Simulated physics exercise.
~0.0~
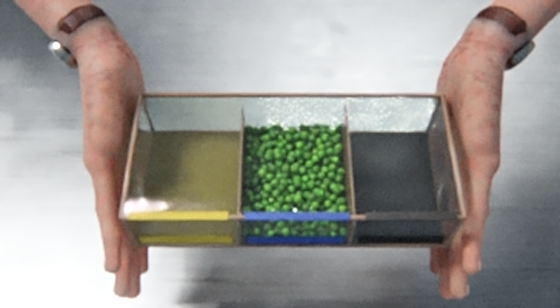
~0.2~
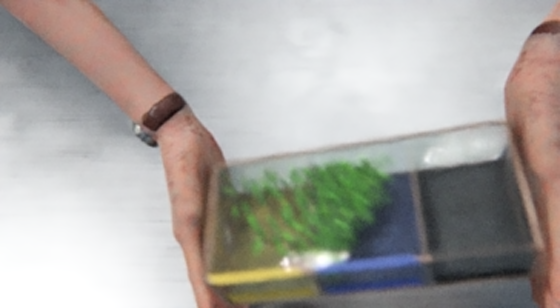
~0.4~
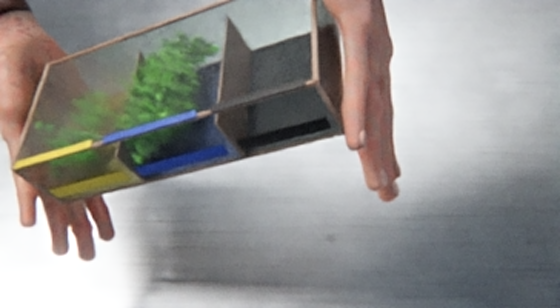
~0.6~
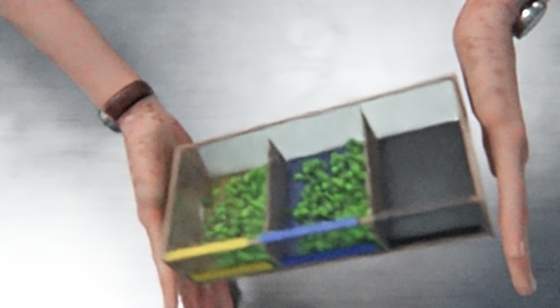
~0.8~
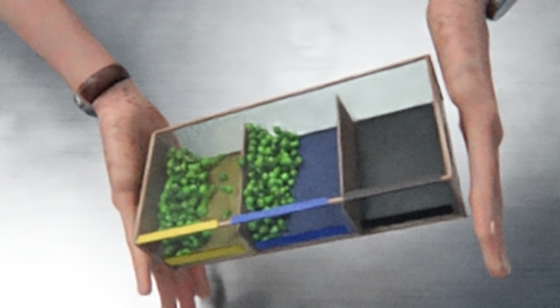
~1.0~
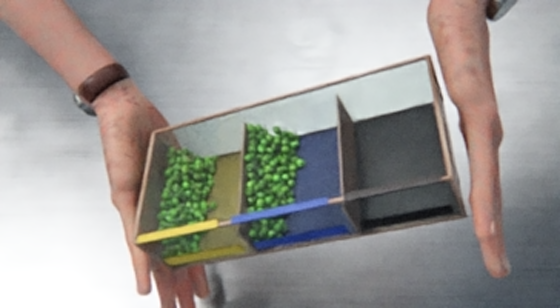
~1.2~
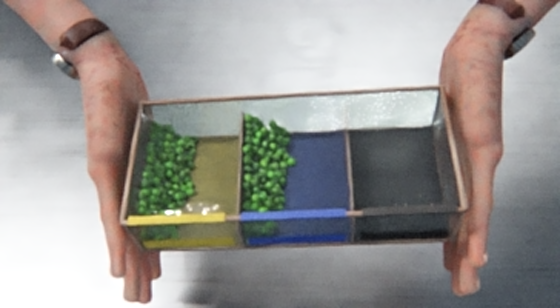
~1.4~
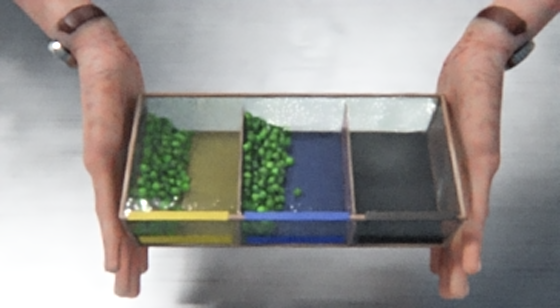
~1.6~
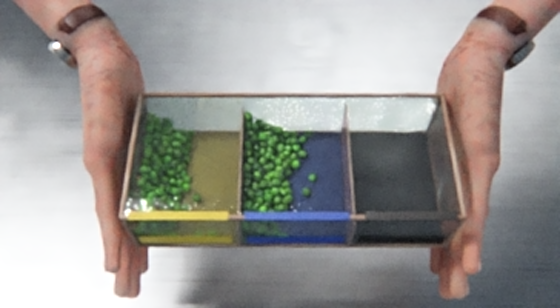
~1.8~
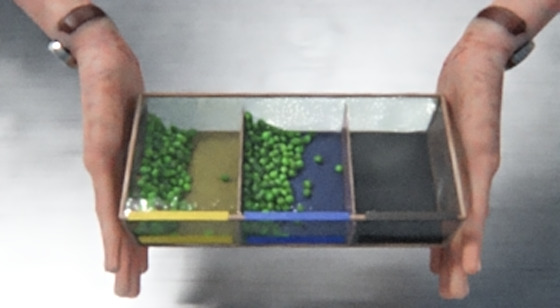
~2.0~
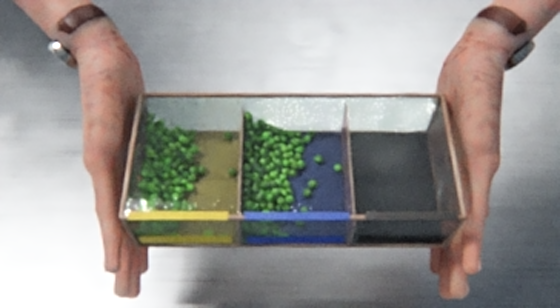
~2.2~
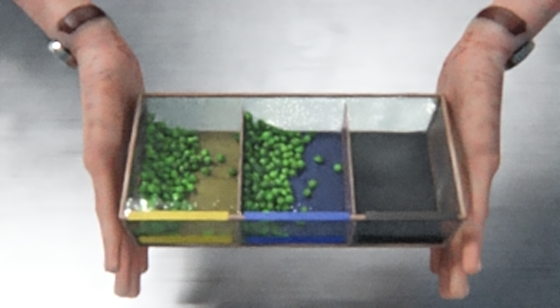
In a divided clear box, hands shake and tilt green peas into yellow and blue compartments.
